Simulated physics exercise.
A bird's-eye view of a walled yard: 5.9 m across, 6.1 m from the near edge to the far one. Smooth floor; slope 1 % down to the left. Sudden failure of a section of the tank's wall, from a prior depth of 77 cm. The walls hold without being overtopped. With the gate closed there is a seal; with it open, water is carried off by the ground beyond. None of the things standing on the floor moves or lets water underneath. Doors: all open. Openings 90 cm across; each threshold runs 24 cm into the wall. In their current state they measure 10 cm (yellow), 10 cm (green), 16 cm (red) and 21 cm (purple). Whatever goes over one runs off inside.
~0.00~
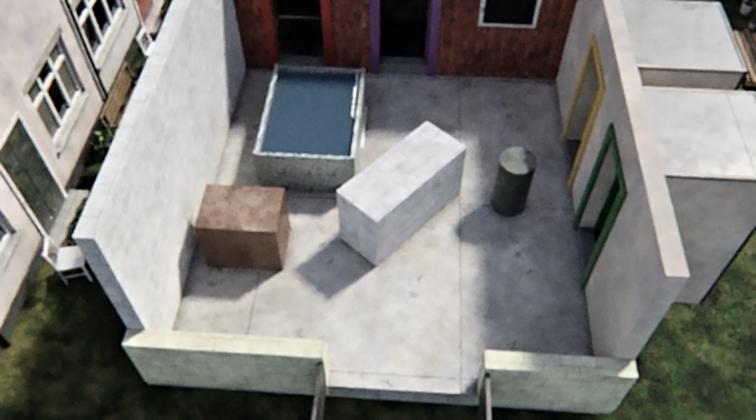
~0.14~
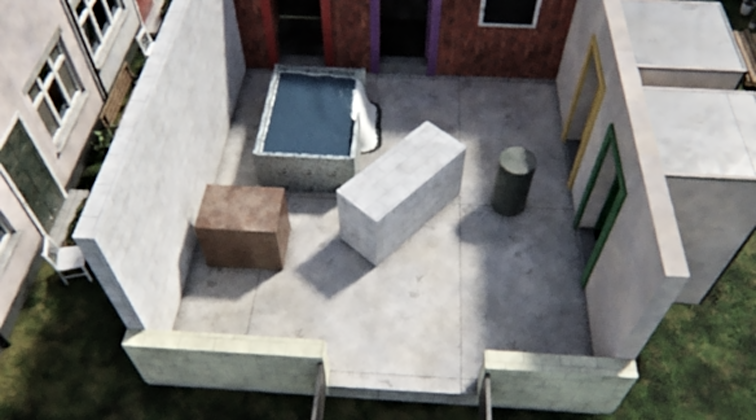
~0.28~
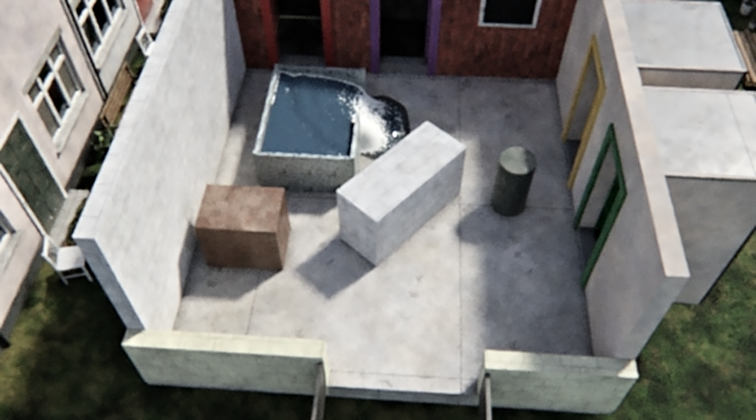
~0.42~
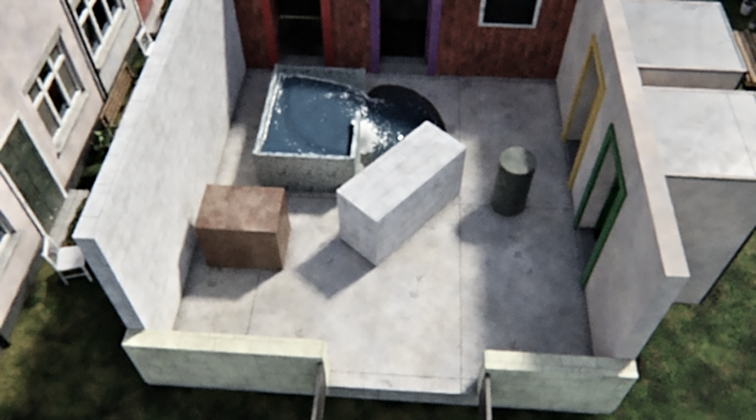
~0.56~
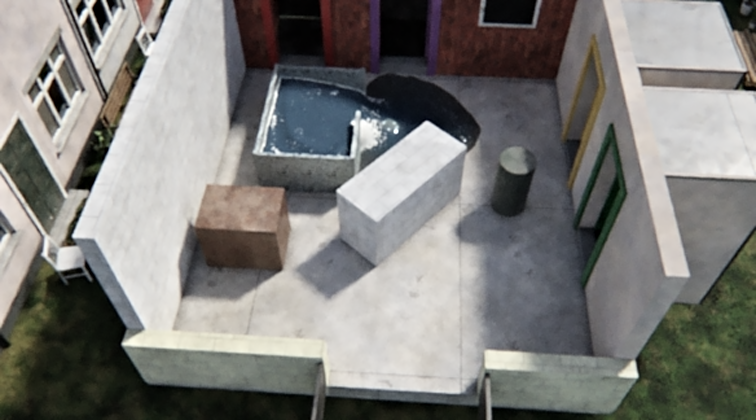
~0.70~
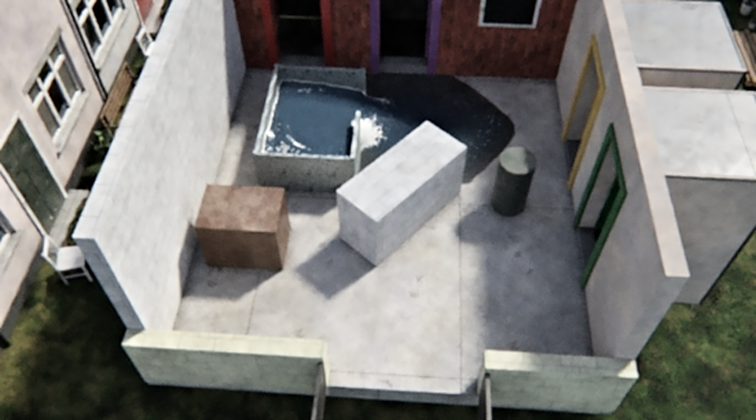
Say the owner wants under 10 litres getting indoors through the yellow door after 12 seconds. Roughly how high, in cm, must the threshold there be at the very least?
At the very least some 22 cm.
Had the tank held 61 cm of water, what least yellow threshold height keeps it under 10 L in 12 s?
About 17 cm.
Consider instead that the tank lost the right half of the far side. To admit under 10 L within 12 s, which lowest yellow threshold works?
That way, roughly 9.5 cm.
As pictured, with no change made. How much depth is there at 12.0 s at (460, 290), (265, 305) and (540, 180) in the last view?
Depths of roughly 4 cm, 6 cm and 4 cm, in that order.
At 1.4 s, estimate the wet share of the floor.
Some 30 per cent of it.
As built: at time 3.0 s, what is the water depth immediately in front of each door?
In cm - yellow: 20, green: 5, red: 1, purple: 9.
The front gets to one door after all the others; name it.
The red one.
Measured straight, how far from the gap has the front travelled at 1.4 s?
Roughly 3.8 metres.
After 1.4 s water covers 30 % of the floor, deepest (34 cm) near (372, 125); 5 cm at the yellow door, 7 litres in over its 10 cm threshold.
After 3.0 s water covers 45 % of the floor, deepest (29 cm) near (492, 89); 20 cm at the yellow door, 115 litres in over its 10 cm threshold.
After 12.0 s water covers 95 % of the floor, deepest (12 cm) near (165, 359); 4 cm at the yellow door, 160 litres in over its 10 cm threshold.
At the yellow door as built, the water arrived by 1.1 s and peaked near 24 cm at 2.4 s.
With a threshold of 18.5 cm, 34 litres would have come in within the 12 s; with 25 cm, 3 litres. So under 10 litres takes about 22 cm.
